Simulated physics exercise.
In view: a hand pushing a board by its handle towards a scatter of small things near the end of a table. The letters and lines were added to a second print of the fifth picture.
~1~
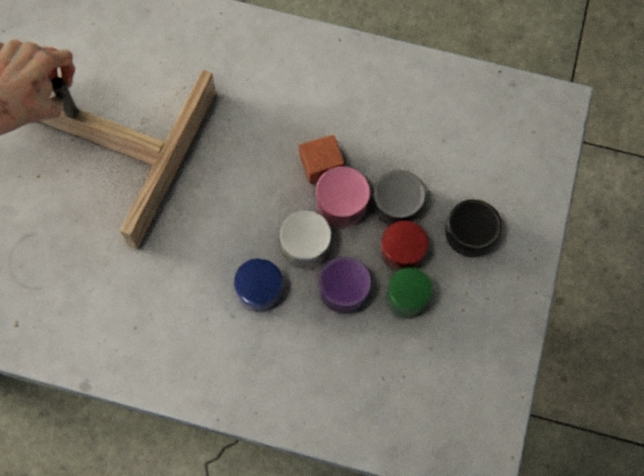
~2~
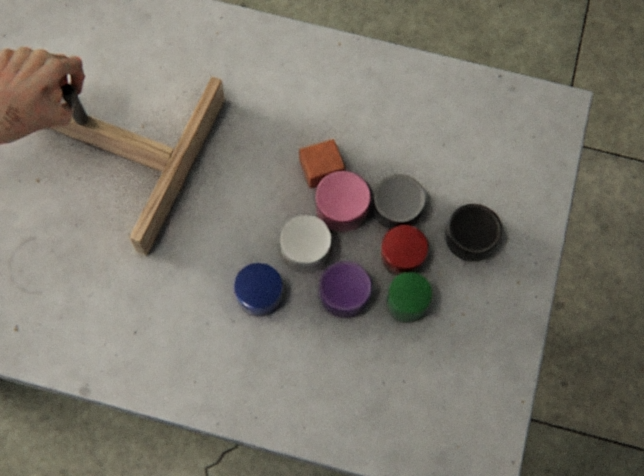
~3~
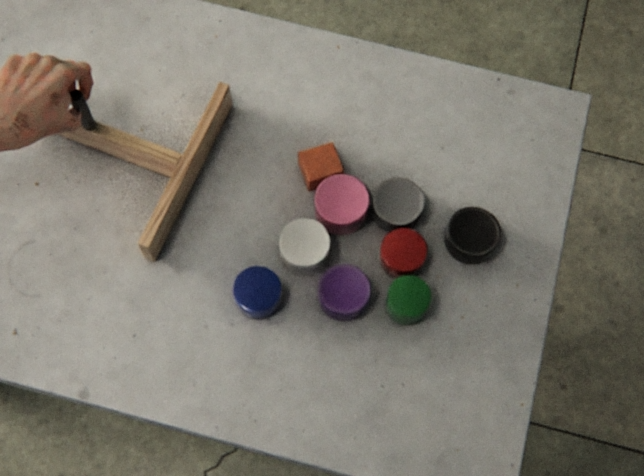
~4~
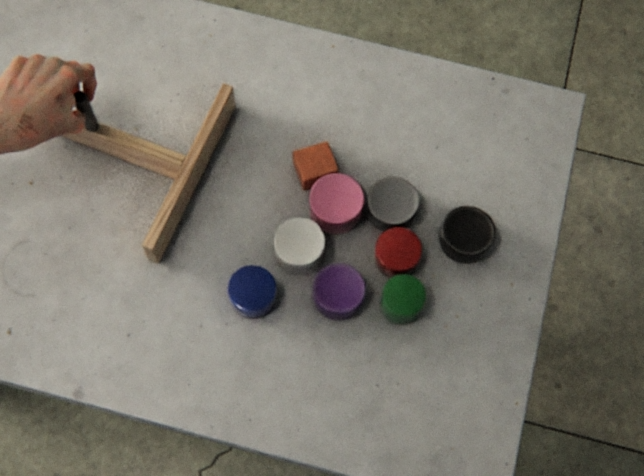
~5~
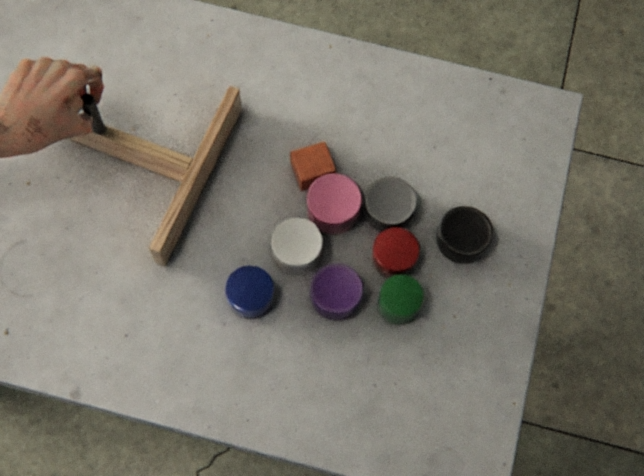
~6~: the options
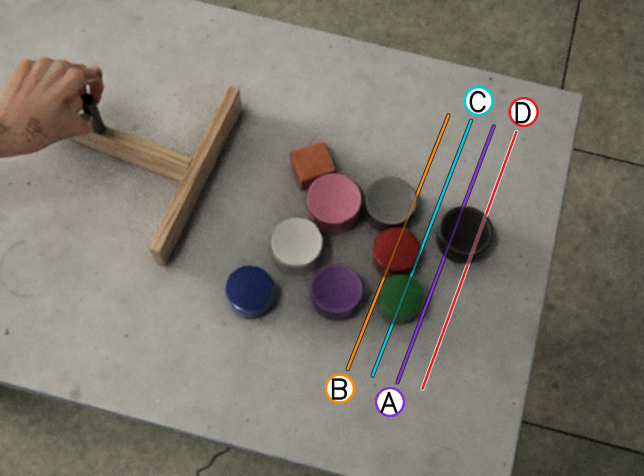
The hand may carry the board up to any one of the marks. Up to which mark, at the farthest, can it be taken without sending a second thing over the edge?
It should halt at D.
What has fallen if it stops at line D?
The black tub goes over.
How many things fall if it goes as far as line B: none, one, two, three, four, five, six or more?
By then, none.
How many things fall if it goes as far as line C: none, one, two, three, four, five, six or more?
In all, none.
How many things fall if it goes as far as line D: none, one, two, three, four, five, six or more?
One.
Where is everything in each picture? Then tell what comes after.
In the first frame, black tub (473, 228); orange block (322, 159); blue pot (259, 285).
In the second frame, board (177, 156); pink tub (343, 202).
In the third frame, board (186, 162); purple jar (344, 293).
In the fourth frame, board (189, 163); red pot (397, 253).
In the fifth frame, board (196, 166); black tub (464, 235); orange block (313, 166); blue pot (250, 292).
On the marked copy, A at (448, 248); B at (401, 236); C at (424, 242); D at (472, 254).
With D. Early on, board (294, 191); blue pot (276, 308); orange block (341, 171).
Further on, board (395, 216); black tub (500, 256); grey jar (473, 212).
At the end, board (474, 236); black tub over the edge; grey jar (551, 228); one fallen.
As for the rest, A is within the limit but short; B is within the limit but short; C is within the limit but short.
